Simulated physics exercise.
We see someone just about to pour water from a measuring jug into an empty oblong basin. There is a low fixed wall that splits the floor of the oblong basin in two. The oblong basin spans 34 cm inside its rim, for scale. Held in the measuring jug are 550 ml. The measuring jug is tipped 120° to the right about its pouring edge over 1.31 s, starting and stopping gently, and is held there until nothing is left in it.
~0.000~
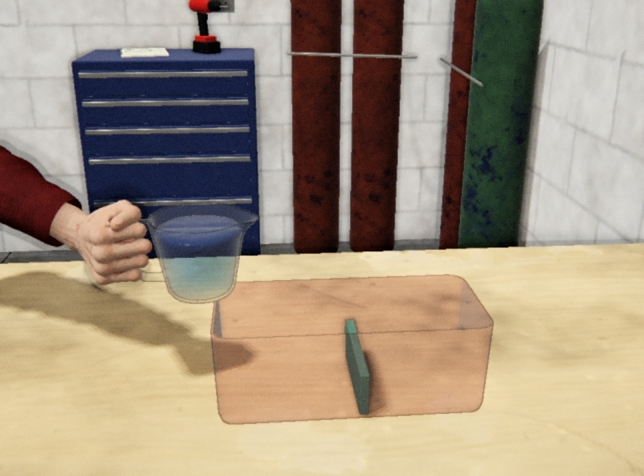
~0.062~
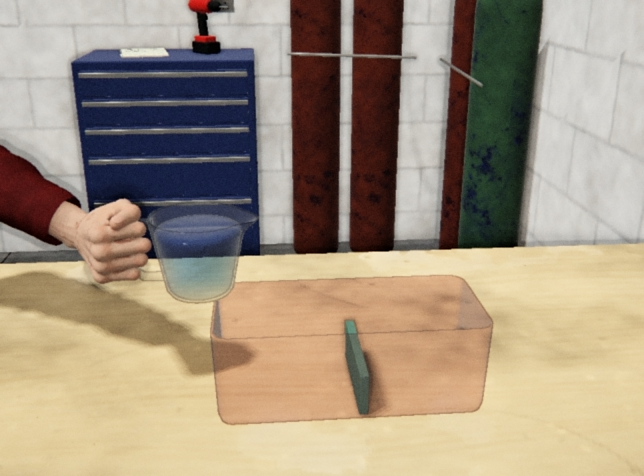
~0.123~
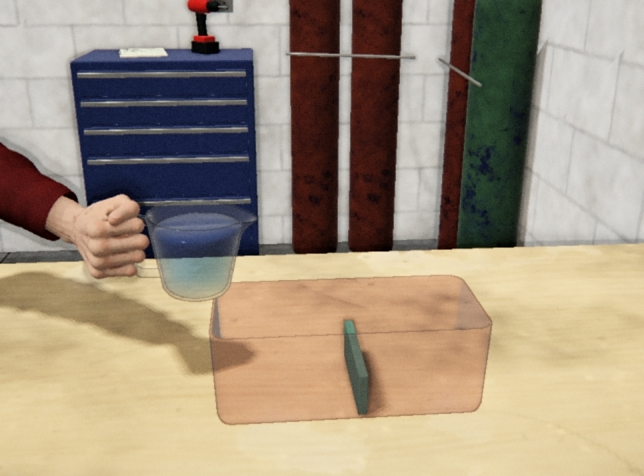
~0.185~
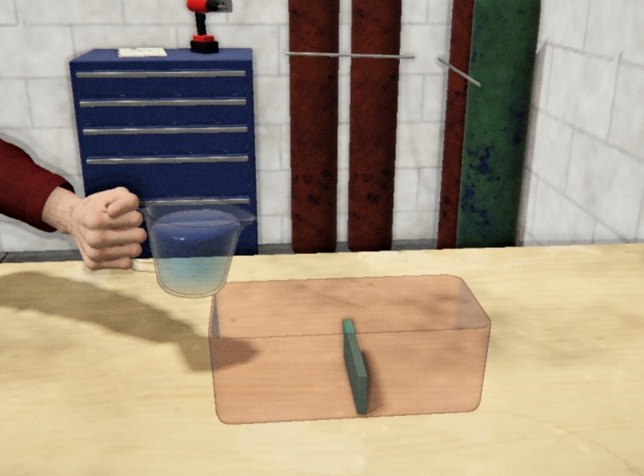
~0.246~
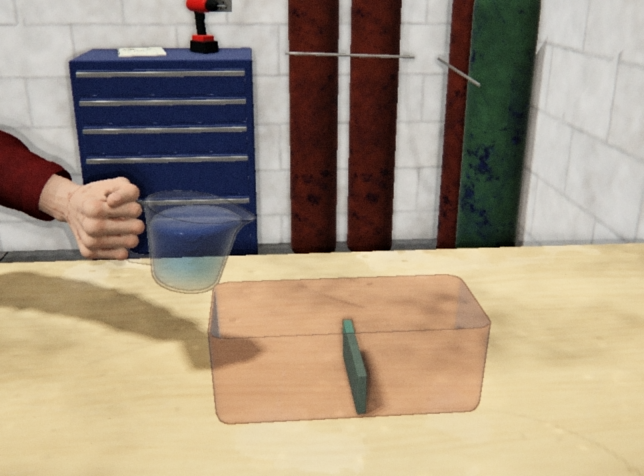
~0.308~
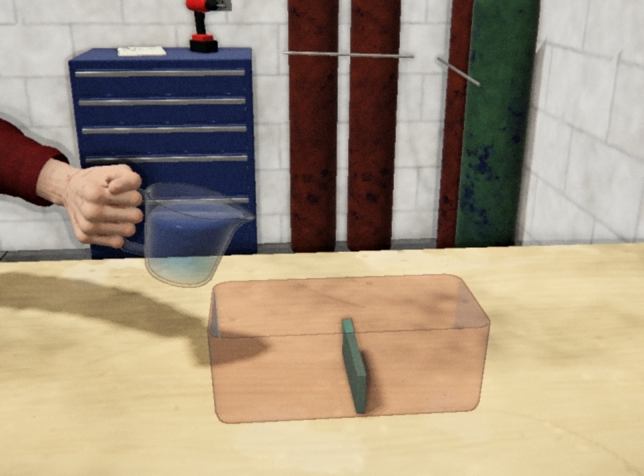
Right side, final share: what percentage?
4 per cent.
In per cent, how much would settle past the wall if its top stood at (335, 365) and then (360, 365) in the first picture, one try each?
Roughly 70 per cent, then 15 per cent.
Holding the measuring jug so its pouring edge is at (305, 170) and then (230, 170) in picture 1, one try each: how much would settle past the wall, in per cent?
Roughly 90 per cent the first time and 5 per cent the second.
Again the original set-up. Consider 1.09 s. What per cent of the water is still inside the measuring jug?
3 per cent or so.
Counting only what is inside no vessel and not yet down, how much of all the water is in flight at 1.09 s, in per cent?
14 per cent, roughly.
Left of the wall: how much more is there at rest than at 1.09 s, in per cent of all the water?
Around 14 in a hundred.
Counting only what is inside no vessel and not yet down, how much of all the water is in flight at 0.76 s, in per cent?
Roughly 28 %.
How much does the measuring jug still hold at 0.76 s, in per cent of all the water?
At that time about 58 in a hundred parts are still held.
After 0.76 s the tilt is 75° and 58 per cent is still to pour, 15 is left of the wall and 0 right of it.
After 1.09 s the tilt is 112° and 3 per cent is still to pour, 80 is left of the wall and 3 right of it.
After 1.43 s the tilt is 120° and 0 per cent is still to pour, 94 is left of the wall and 4 right of it.
After 1.81 s the tilt is 120° and 0 per cent is still to pour, 94 is left of the wall and 4 right of it.
In the end 94 per cent lies left of the wall, 4 right of it and 2 outside.
